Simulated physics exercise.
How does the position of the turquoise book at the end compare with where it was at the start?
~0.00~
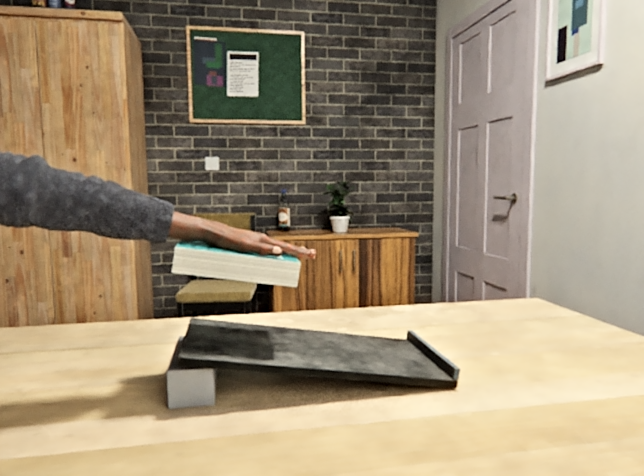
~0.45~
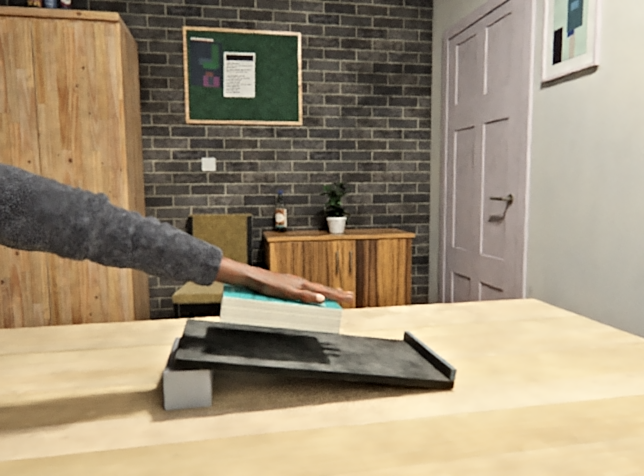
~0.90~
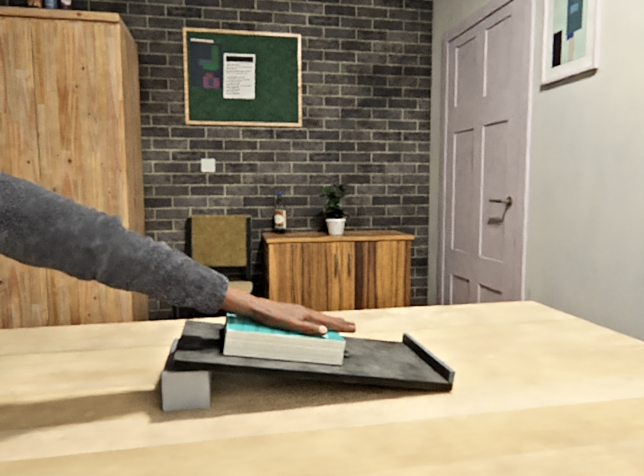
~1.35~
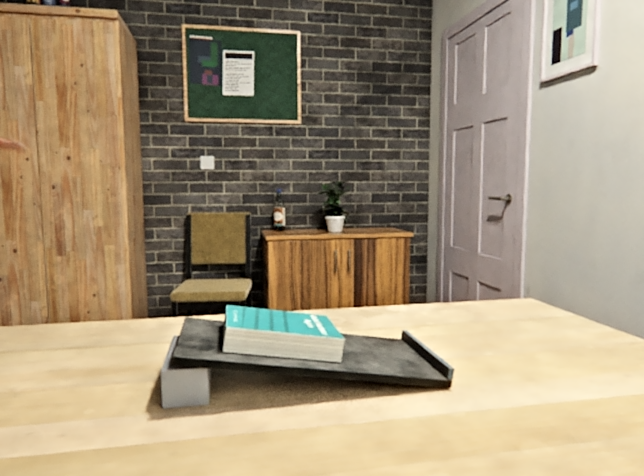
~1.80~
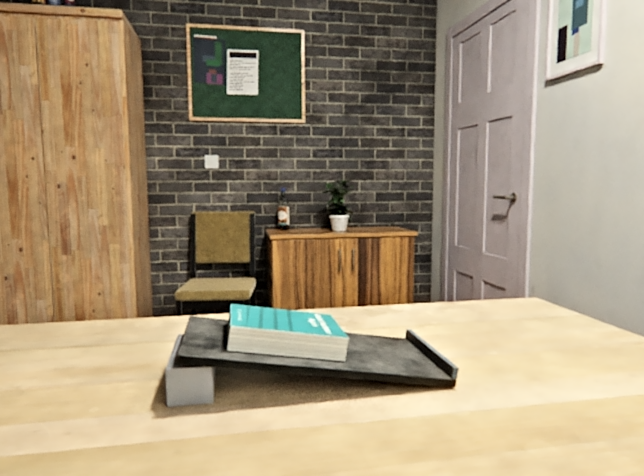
At the start the book is held in the air above the raised left part of the board. By the end it is lower and a little farther right, resting on the sloping board.
